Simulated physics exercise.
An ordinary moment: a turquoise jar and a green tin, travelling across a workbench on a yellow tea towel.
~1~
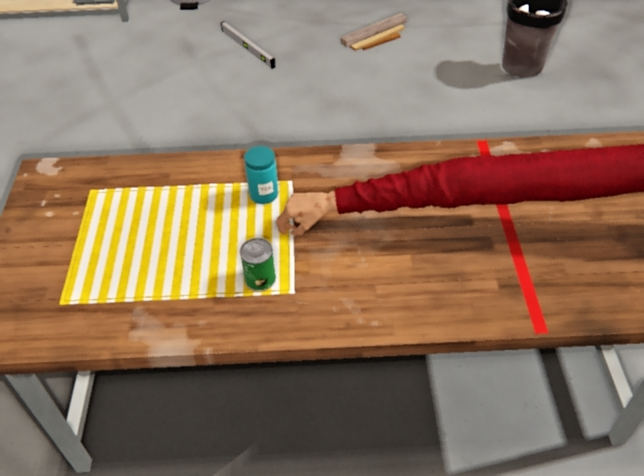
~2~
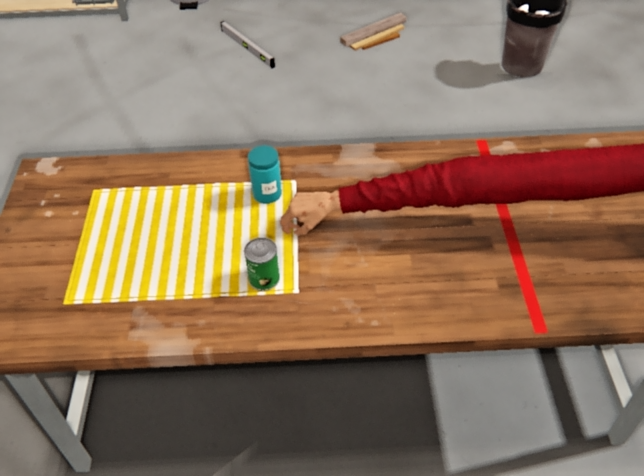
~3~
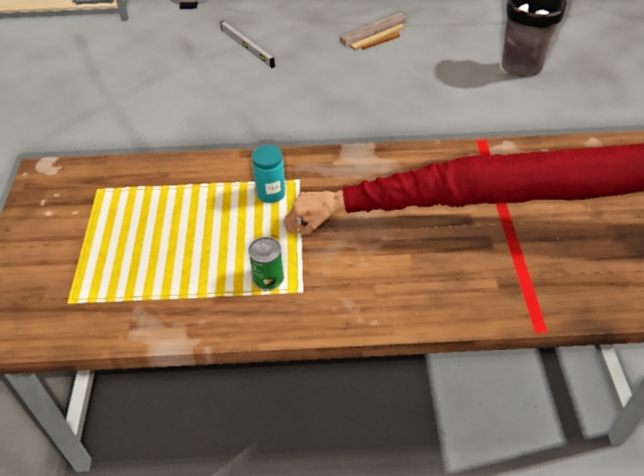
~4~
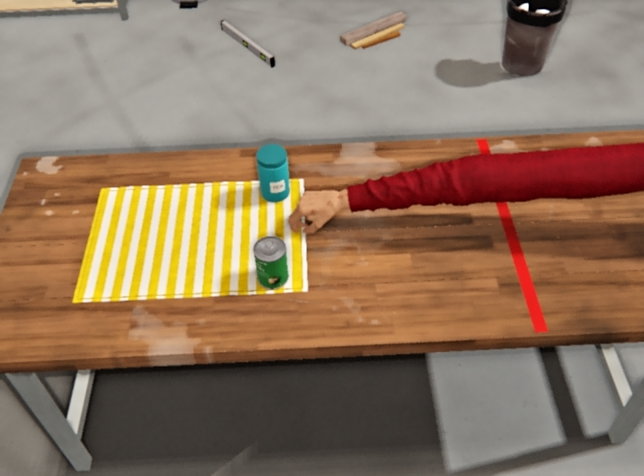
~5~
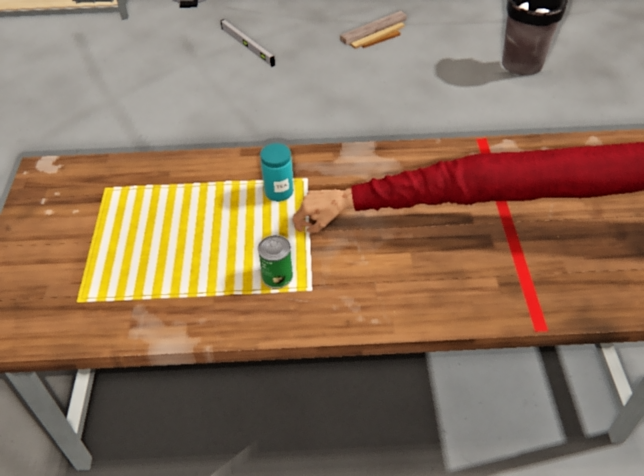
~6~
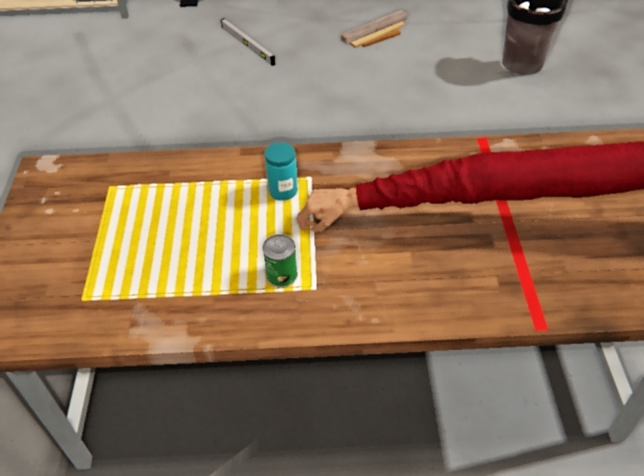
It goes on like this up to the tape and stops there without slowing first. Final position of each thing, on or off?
Turquoise jar on; green tin on.
Then, 2.31 s past the final frame, hem at the tape; turquoise jar on the cloth near (464, 164); green tin on the cloth near (484, 251).
Then, 2.42 s past the final frame, hem at the tape; turquoise jar on the cloth near (470, 163); green tin on the cloth near (491, 251).
When it is over, hem at the tape; turquoise jar on the cloth near (469, 163); green tin on the cloth near (490, 251). The turquoise jar stays on the cloth and the green tin remains aboard.
